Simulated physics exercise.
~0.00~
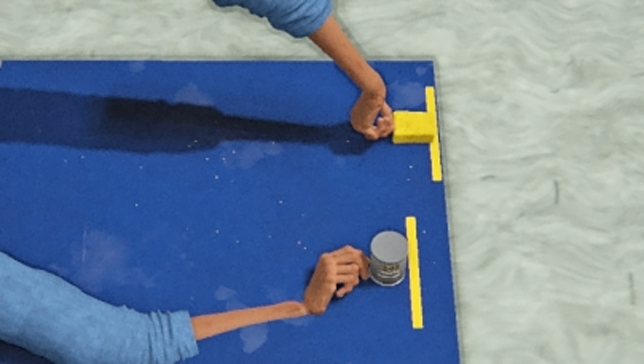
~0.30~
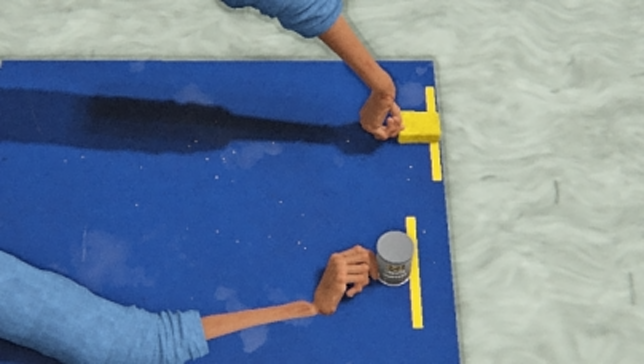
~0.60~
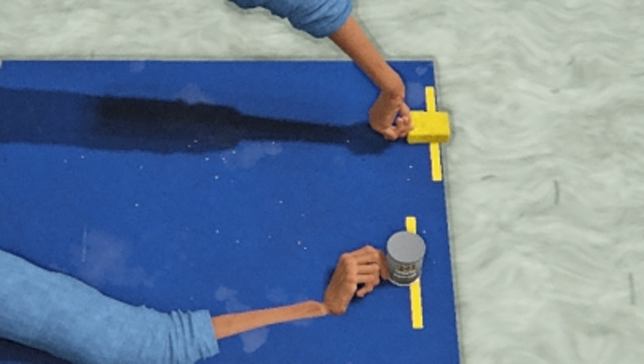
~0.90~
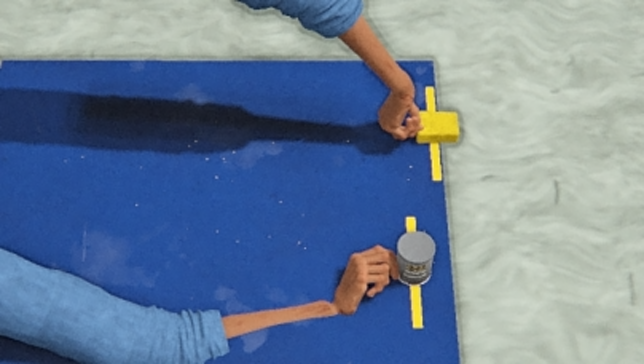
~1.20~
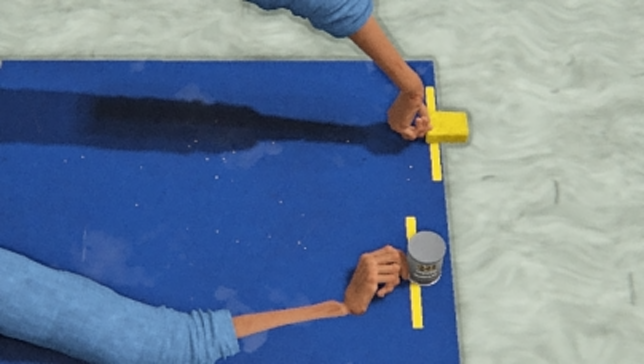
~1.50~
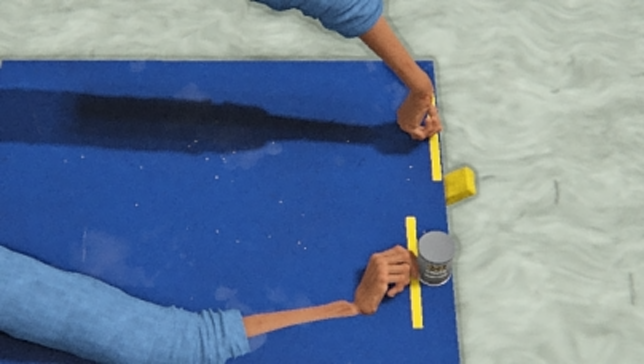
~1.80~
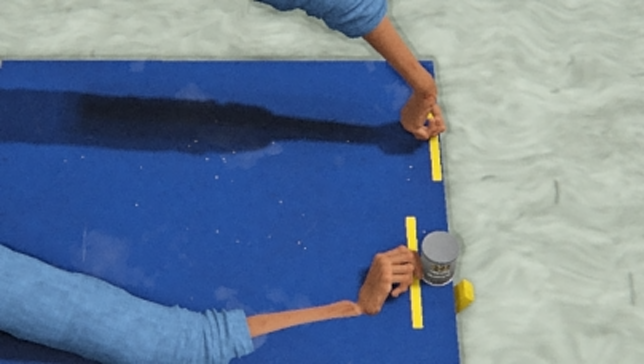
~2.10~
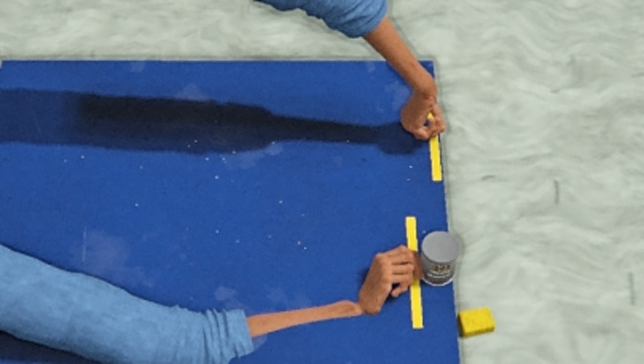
On a blue table, two hands push a yellow sponge, which falls off, and a grey pot, which stays.
